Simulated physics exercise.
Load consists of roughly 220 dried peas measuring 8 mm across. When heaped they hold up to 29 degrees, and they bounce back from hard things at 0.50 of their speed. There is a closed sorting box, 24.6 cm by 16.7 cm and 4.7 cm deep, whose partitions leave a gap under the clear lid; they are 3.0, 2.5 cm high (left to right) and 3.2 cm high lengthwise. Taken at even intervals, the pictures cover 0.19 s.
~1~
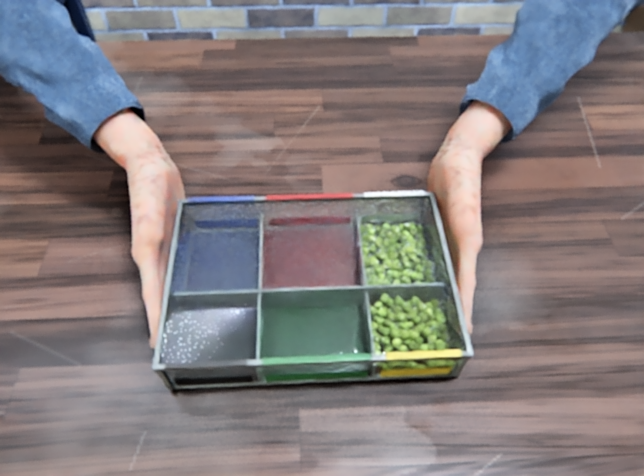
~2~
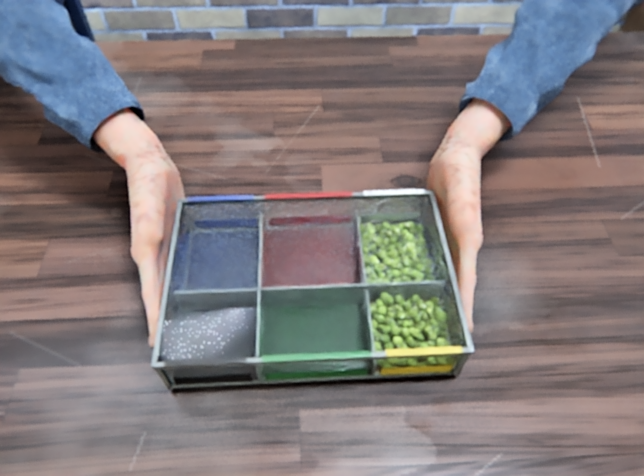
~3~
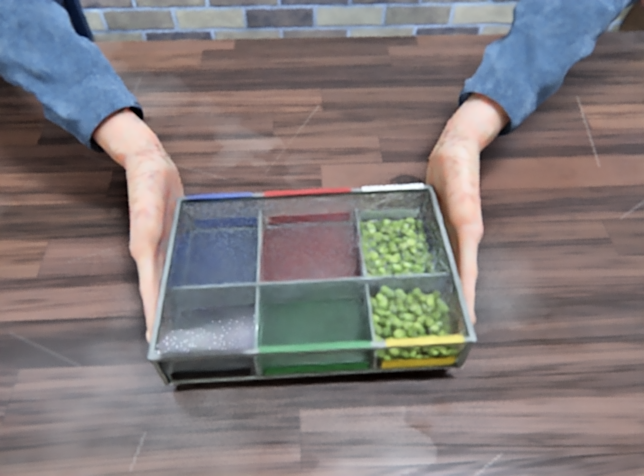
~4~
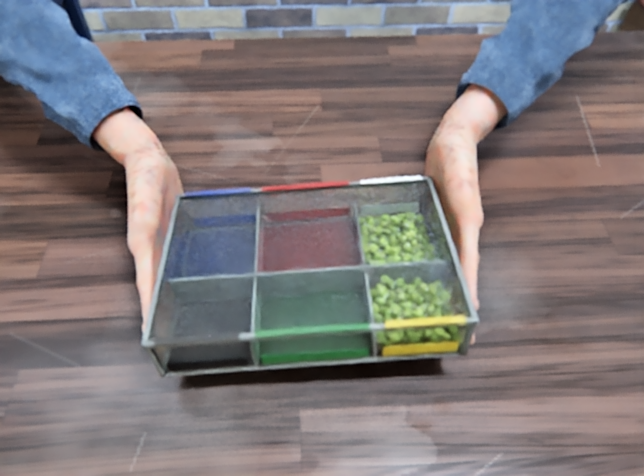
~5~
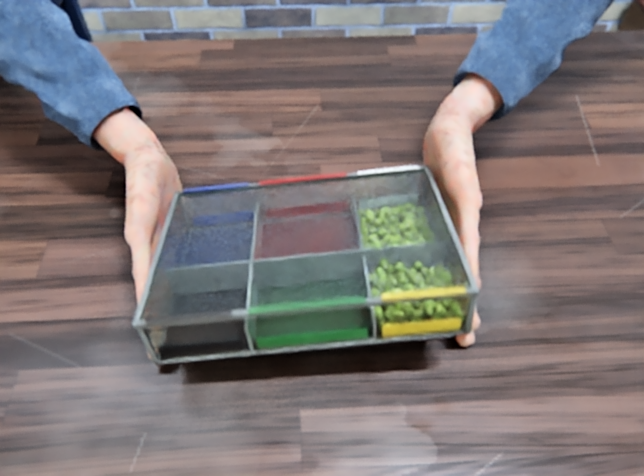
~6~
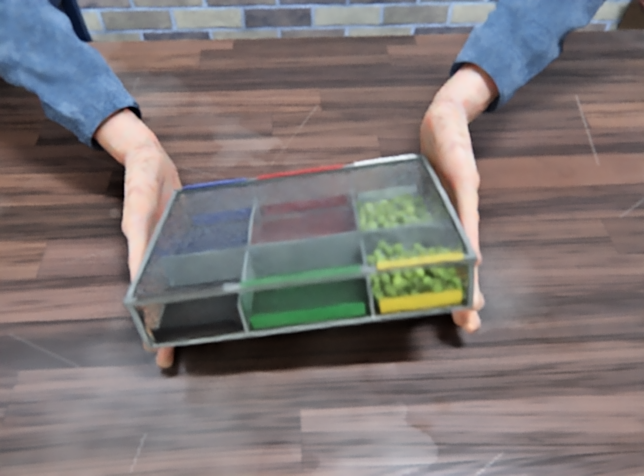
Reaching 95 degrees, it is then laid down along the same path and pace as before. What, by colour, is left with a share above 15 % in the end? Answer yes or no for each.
Red: Yes, blue: No, green: No, yellow: Yes, white: Yes, black: No.
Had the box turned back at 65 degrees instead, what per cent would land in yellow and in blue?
In per cent, yellow comes to 35 and blue to 0.
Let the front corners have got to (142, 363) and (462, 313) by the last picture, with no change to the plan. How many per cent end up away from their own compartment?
Around 90 per cent, it would seem.
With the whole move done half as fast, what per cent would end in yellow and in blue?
Yellow = 20 per cent, blue = 5 per cent.
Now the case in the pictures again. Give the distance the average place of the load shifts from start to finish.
I'd put the distance at roughly 6.0 cm.
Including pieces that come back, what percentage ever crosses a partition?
Around 45 in a hundred.
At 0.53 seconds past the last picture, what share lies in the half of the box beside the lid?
Roughly 70 percent of the pieces.
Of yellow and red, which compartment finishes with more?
The red compartment.
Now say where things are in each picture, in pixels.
In the first frame, box tilt 0 degrees, front corners at (159, 365) and (467, 352); yellow 50 %, white 50 %.
In the second frame, box tilt 1 degrees, front corners at (158, 363) and (468, 349).
In the third frame, box tilt 4 degrees, front corners at (154, 356) and (470, 338), lowest corner left back.
In the fourth frame, box tilt 9 degrees, front corners at (148, 342) and (472, 319), lowest corner left back.
In the fifth frame, box tilt 15 degrees, front corners at (140, 322) and (472, 290), lowest corner left back.
In the sixth frame, box tilt 22 degrees, front corners at (131, 300) and (470, 256), lowest corner left back; yellow 50 %, white 50 %.
Then, 0.53 s after the last picture, tilt 94 degrees; red 5 %, green 5 %, yellow 40 %, white 50 %.
Then, 0.88 s after the last picture, tilt 40 degrees; red 30 %, blue 5 %, green 5 %, yellow 20 %, white 45 %.
Then, 1.32 s after the last picture, tilt 0 degrees; red 30 %, blue 5 %, green 5 %, yellow 20 %, white 45 %.
In the end, red 30 %, blue 5 %, green 5 %, yellow 20 %, white 45 %, black 0 %.
